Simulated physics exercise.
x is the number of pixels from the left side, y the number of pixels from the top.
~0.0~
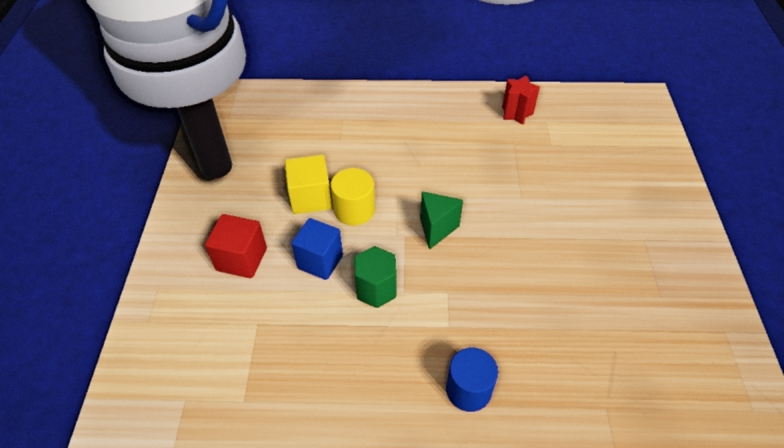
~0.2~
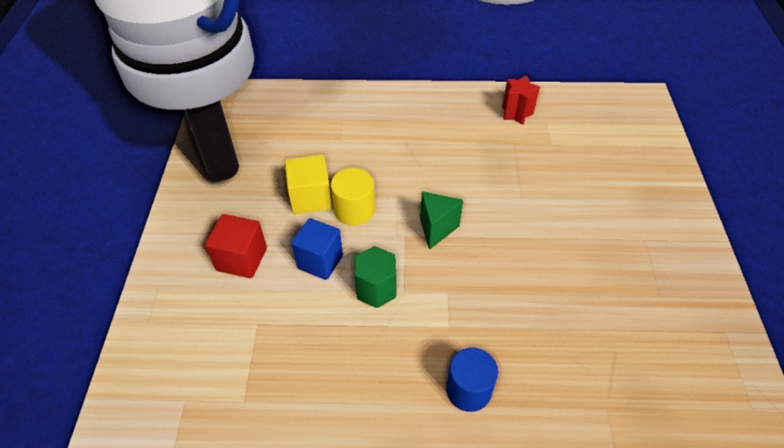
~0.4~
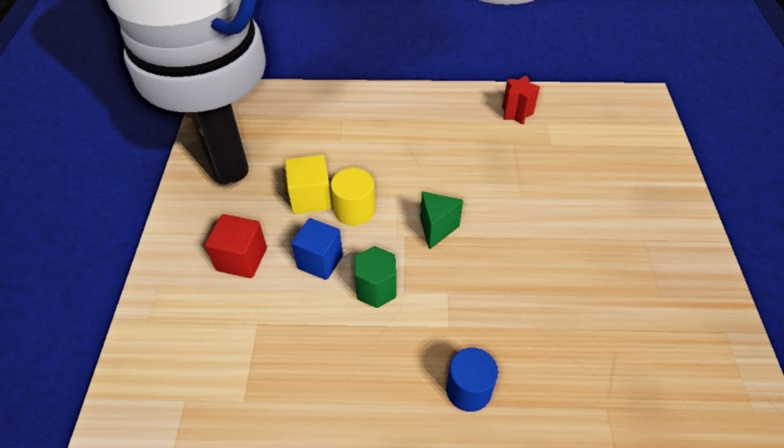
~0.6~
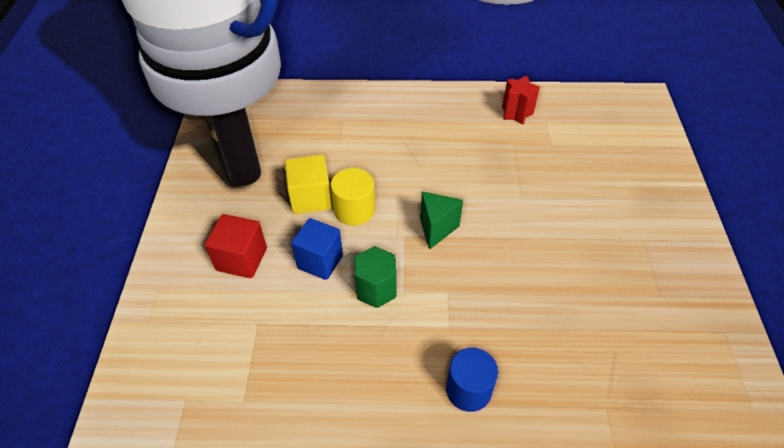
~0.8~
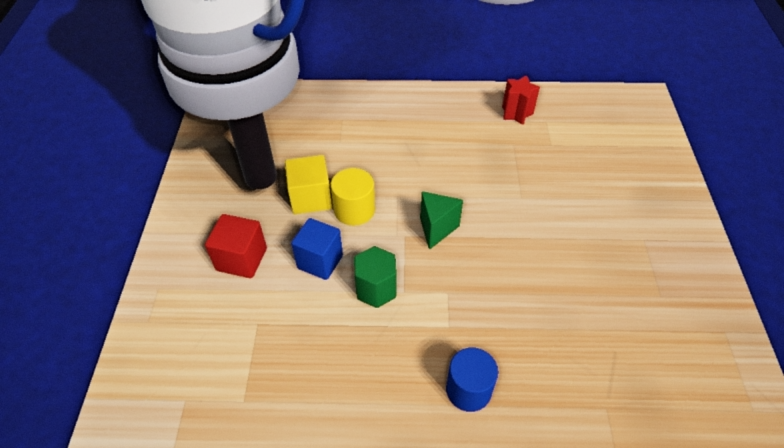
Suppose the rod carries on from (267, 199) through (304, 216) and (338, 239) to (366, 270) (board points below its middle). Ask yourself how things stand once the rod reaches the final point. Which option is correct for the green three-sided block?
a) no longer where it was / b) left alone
Letter b.
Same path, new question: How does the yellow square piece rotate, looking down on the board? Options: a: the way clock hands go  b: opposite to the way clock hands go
Correct choice: B.
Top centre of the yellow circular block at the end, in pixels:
My prediction: (380, 182).
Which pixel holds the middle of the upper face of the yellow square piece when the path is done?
Near (336, 174).
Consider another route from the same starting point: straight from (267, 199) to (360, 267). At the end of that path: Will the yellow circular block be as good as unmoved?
Final answer: No.
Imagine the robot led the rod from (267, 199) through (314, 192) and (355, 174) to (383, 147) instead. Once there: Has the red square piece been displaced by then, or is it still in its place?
Answer: Unmoved.
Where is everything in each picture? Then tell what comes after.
In the first frame, lower end of the rod (217, 169), tops of blocks, yellow square piece (306, 171), blue square piece (316, 236), yellow circular block (352, 183), green hexagonal block (375, 264), green three-sided block (439, 204).
In the second frame, rod (224, 171), blocks as before.
In the third frame, rod (234, 173), blocks as before.
In the fourth frame, rod (246, 176), blocks as before.
In the fifth frame, rod (262, 180), yellow square piece (306, 171), blue square piece (316, 236), yellow circular block (352, 183), green hexagonal block (375, 264), green three-sided block (439, 204).
The first path, step by step. One third of the way, rod (301, 196); yellow square piece (333, 173), turned 35° anticlockwise; yellow circular block (378, 182).
Two thirds of the way, rod (336, 221); yellow square piece (336, 174), turned 45° anticlockwise; blue square piece (316, 239); yellow circular block (380, 182).
At the end, rod (365, 251); yellow square piece (336, 174), turned 45° anticlockwise; blue square piece (318, 245), turned 30° clockwise; yellow circular block (380, 182); green hexagonal block (381, 273); green three-sided block not moved.
